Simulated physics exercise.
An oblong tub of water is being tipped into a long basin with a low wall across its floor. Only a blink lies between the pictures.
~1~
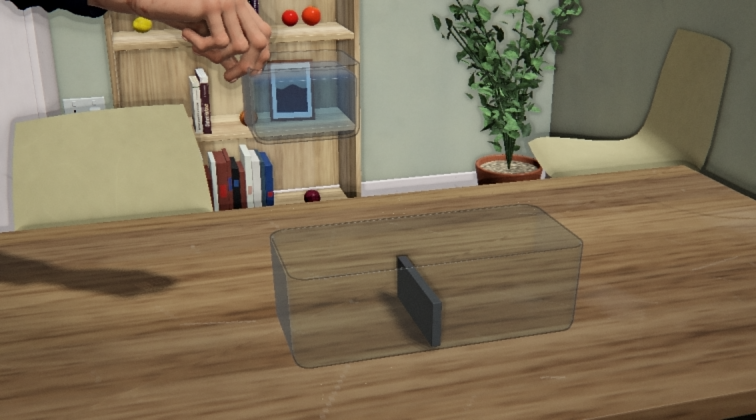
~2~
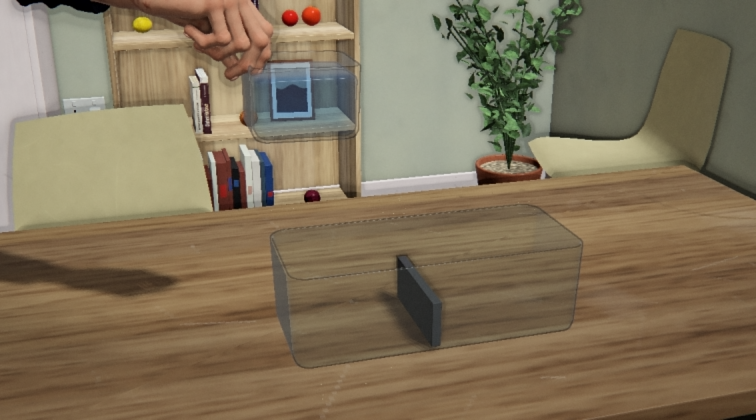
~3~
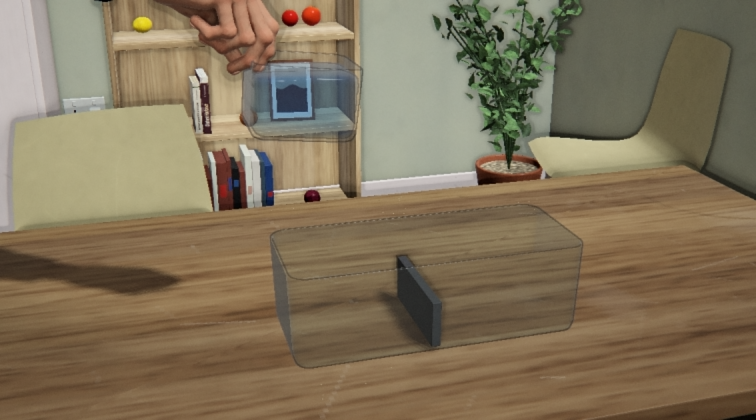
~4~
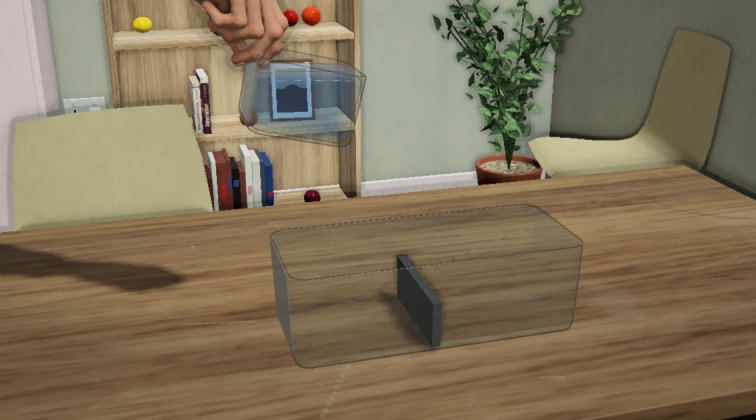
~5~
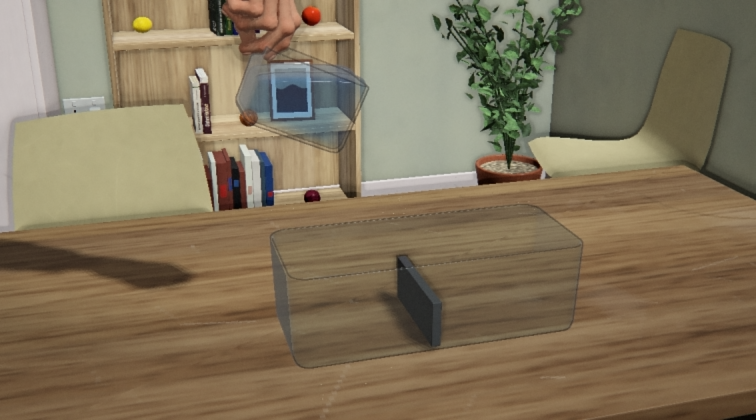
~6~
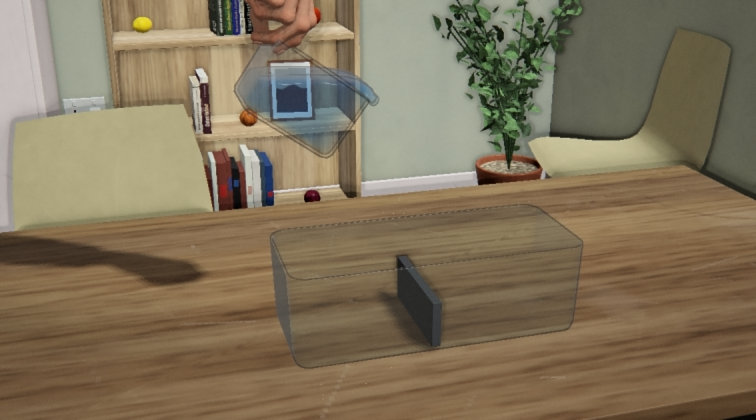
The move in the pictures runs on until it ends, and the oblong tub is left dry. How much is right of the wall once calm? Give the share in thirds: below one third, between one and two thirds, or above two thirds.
The share right of the wall is going to reach a third without passing two thirds.
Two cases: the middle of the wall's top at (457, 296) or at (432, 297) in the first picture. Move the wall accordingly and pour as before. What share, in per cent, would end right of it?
About 20 per cent on the first try, and 30 per cent on the second.
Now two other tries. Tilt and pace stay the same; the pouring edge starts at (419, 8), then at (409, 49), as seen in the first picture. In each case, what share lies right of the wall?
Estimate, first then second: 90 per cent and 90 per cent.
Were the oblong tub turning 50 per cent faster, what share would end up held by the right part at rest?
Roughly 25 in a hundred.
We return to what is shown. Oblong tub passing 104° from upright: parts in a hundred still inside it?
About 20 %.
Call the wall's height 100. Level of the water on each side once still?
I'd put the left at about 30 and the right at about 20.
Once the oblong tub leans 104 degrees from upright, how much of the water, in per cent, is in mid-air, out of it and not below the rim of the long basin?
Close to 50 per cent.
A moment on, the oblong tub is tipped right over and 21 per cent is still to pour, 5 is left of the wall and 24 right of it.
Next, the oblong tub is tipped right over and 1 per cent is still to pour, 46 is left of the wall and 45 right of it.
Then the oblong tub is tipped right over and 0 per cent is still to pour, 51 is left of the wall and 46 right of it.
Later the oblong tub is tipped right over and 0 per cent is still to pour, 52 is left of the wall and 46 right of it.
At rest 52 per cent lies left of the wall, 46 right of it and 2 outside.
